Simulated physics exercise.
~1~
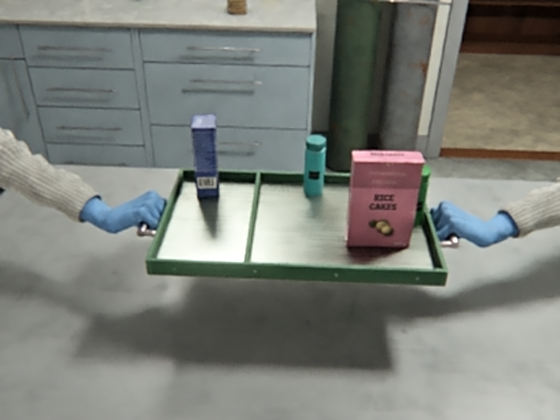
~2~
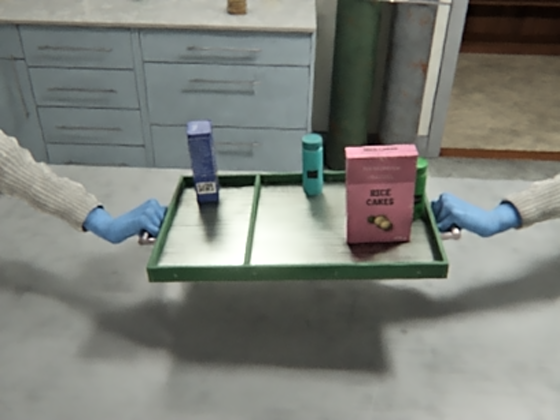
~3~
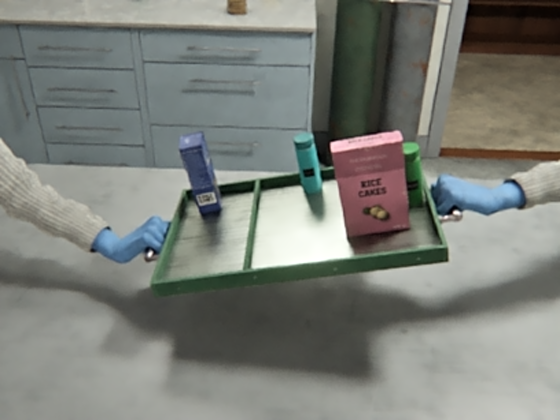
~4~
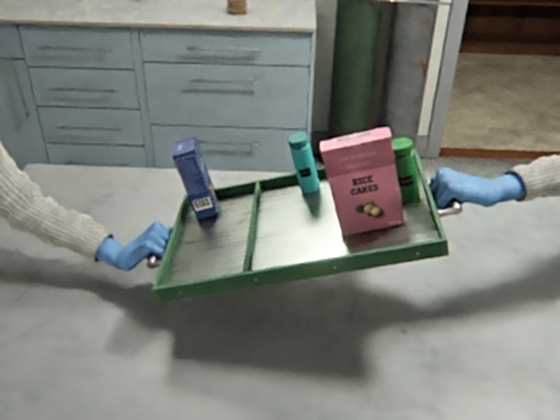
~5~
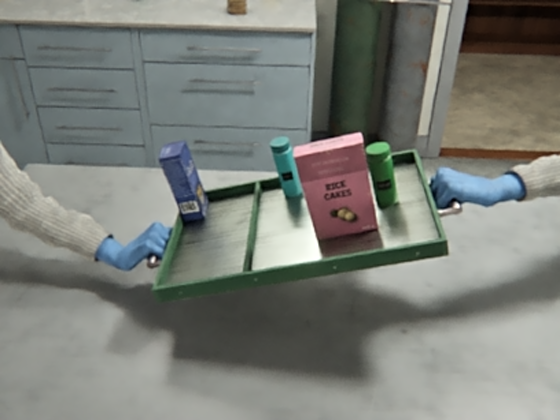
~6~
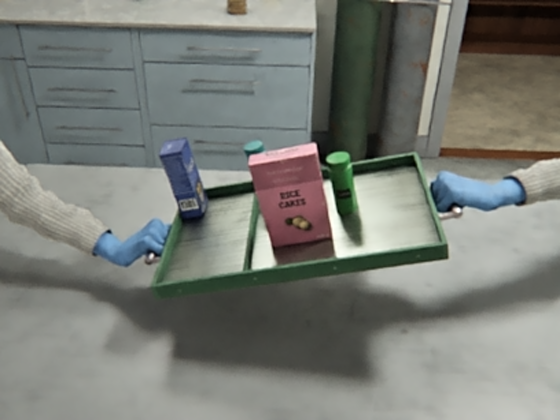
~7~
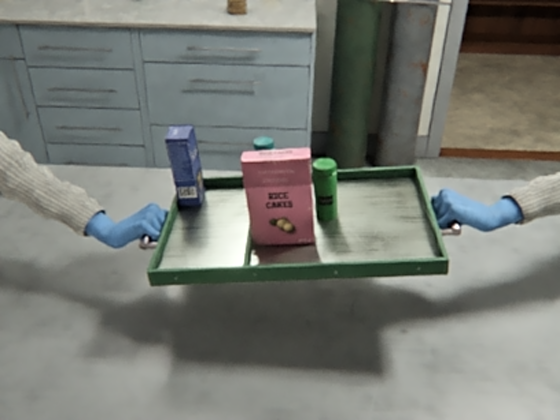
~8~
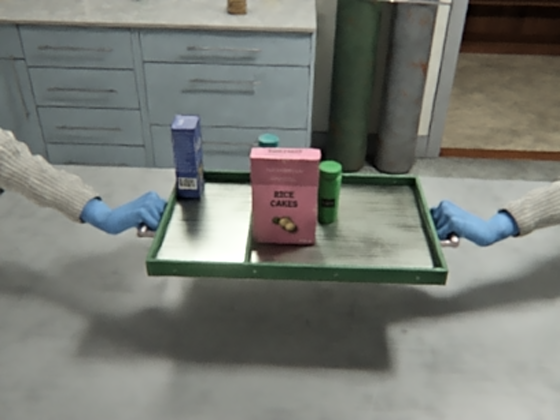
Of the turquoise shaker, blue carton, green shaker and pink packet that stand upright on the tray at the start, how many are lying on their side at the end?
None of them are lying on their side; the two shakers, the blue carton and the pink packet all stand upright on the tray at the end.
